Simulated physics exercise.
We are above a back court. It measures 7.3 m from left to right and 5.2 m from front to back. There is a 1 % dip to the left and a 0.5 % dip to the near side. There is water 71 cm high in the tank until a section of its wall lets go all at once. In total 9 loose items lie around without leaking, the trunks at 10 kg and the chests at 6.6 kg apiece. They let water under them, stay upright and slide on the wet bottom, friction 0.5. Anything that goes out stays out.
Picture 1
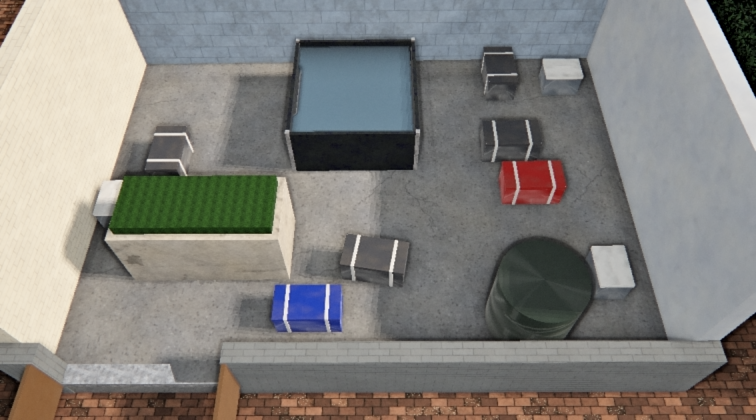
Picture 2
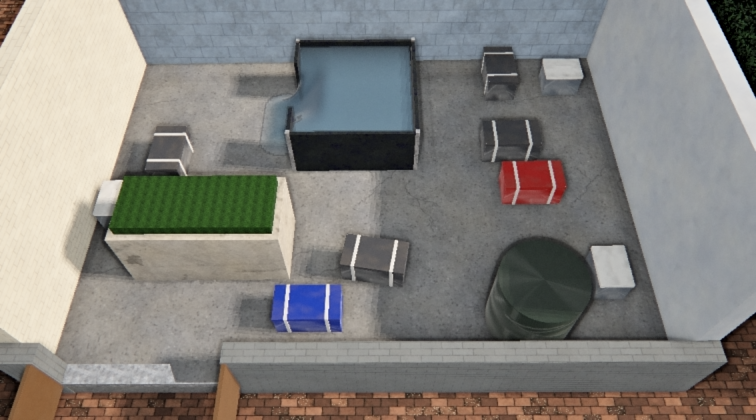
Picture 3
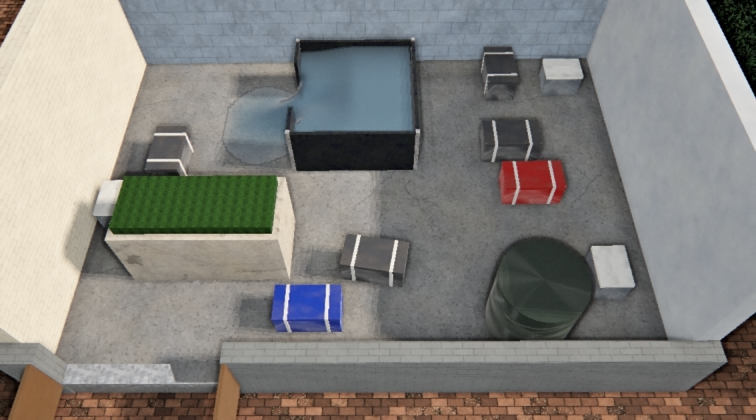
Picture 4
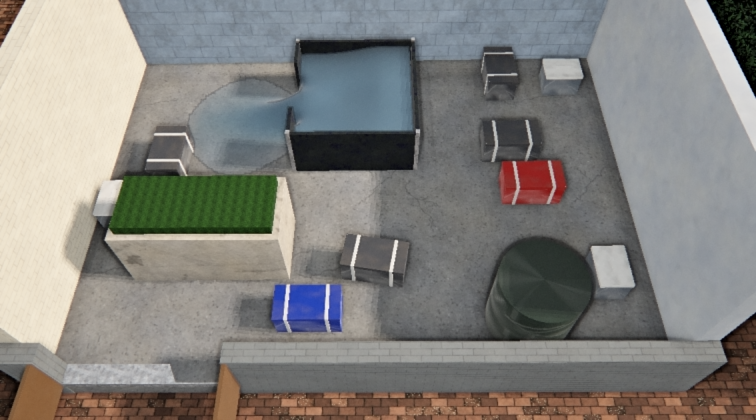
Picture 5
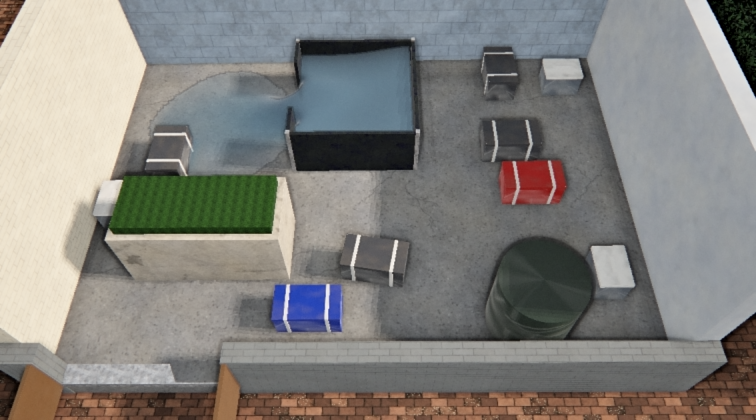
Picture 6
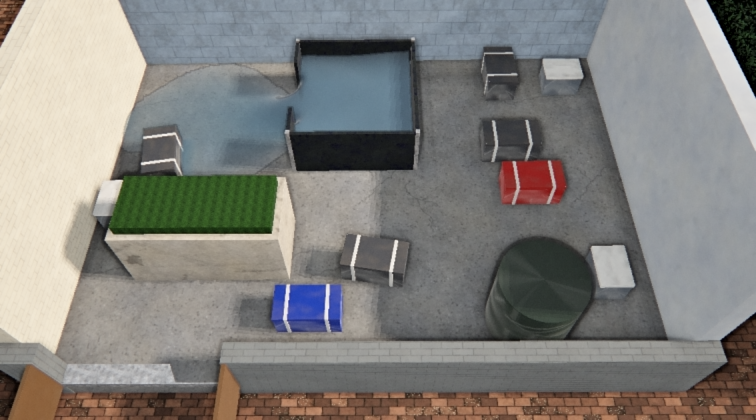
The clip opens on a walled court seen from above, with a full dark tank among scattered trunks and pale boxes. Water pours through a gap in the tank's left side and fans out across the ground, surrounding the grey trunk at left, which finally shifts slightly left while the others stay put.
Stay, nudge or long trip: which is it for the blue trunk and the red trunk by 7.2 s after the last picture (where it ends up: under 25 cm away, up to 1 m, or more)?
Observation: Blue trunk scarcely moves, red trunk scarcely moves.
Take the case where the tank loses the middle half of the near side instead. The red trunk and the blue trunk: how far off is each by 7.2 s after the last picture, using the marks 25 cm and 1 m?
Under that change the red trunk would be borne far and the blue trunk would be borne far.
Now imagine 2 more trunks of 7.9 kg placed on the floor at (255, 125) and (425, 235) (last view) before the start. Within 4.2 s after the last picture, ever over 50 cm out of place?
Order kept: Exceeds it, falls short.
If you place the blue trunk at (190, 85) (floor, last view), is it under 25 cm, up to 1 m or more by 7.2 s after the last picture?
As it turns out, it is swept away.
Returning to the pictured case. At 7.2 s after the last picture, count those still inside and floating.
The number is 0.
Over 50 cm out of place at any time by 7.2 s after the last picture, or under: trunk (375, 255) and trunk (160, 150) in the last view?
The first never reached the threshold, and the second topped the threshold.
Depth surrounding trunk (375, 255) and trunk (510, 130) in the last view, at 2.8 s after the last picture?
Close to 0 and 0 centimetres.
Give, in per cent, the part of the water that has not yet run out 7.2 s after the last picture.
70 % or so.
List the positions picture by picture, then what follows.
The blue trunk at (307, 302) rests on the ground; the red trunk at (534, 174) rests on the ground; water covers 3.1 m2; 0 of 9 have shifted, in the first picture.
The blue trunk at (307, 302), on the bottom; the red trunk at (534, 174), on the bottom; 3.6 m2 under water; 0 of 9 have shifted, in the second picture.
The blue trunk at (307, 302), on the bottom; the red trunk at (534, 174), on the bottom; 4.5 m2 under water; 0 of 9 have shifted, in the third picture.
The blue trunk at (307, 302), on the bottom; the red trunk at (534, 174) rests on the ground; water covers 5.6 m2; 0 of 9 have shifted, in the fourth picture.
The blue trunk at (307, 302), on the bottom; the red trunk at (534, 174), on the bottom; 6.7 m2 under water; 0 of 9 have shifted, in the fifth picture.
The blue trunk at (307, 302), on the bottom; the red trunk at (534, 174), on the bottom; 8.0 m2 under water; 1 of 9 have shifted, in the sixth picture.
Then, 0.9 s after the last picture the blue trunk is near (307, 302), 0.0 m from its start, aground; the red trunk is near (534, 174), 0.0 m from its start, aground; 0 of 9 are out; 1 afloat.
Then, 2.8 s after the last picture the blue trunk is near (307, 302), 0.0 m from its start, aground; the red trunk is near (534, 174), 0.0 m from its start, aground; 2 of 9 are out; 0 afloat.
Then, 4.8 s after the last picture the blue trunk is near (307, 302), 0.0 m from its start, aground; the red trunk is near (534, 174), 0.0 m from its start, aground; 2 of 9 are out; 0 afloat.
Then, 7.2 s after the last picture the blue trunk is near (307, 302), 0.0 m from its start, aground; the red trunk is near (534, 174), 0.0 m from its start, aground; 2 of 9 are out; 0 afloat.
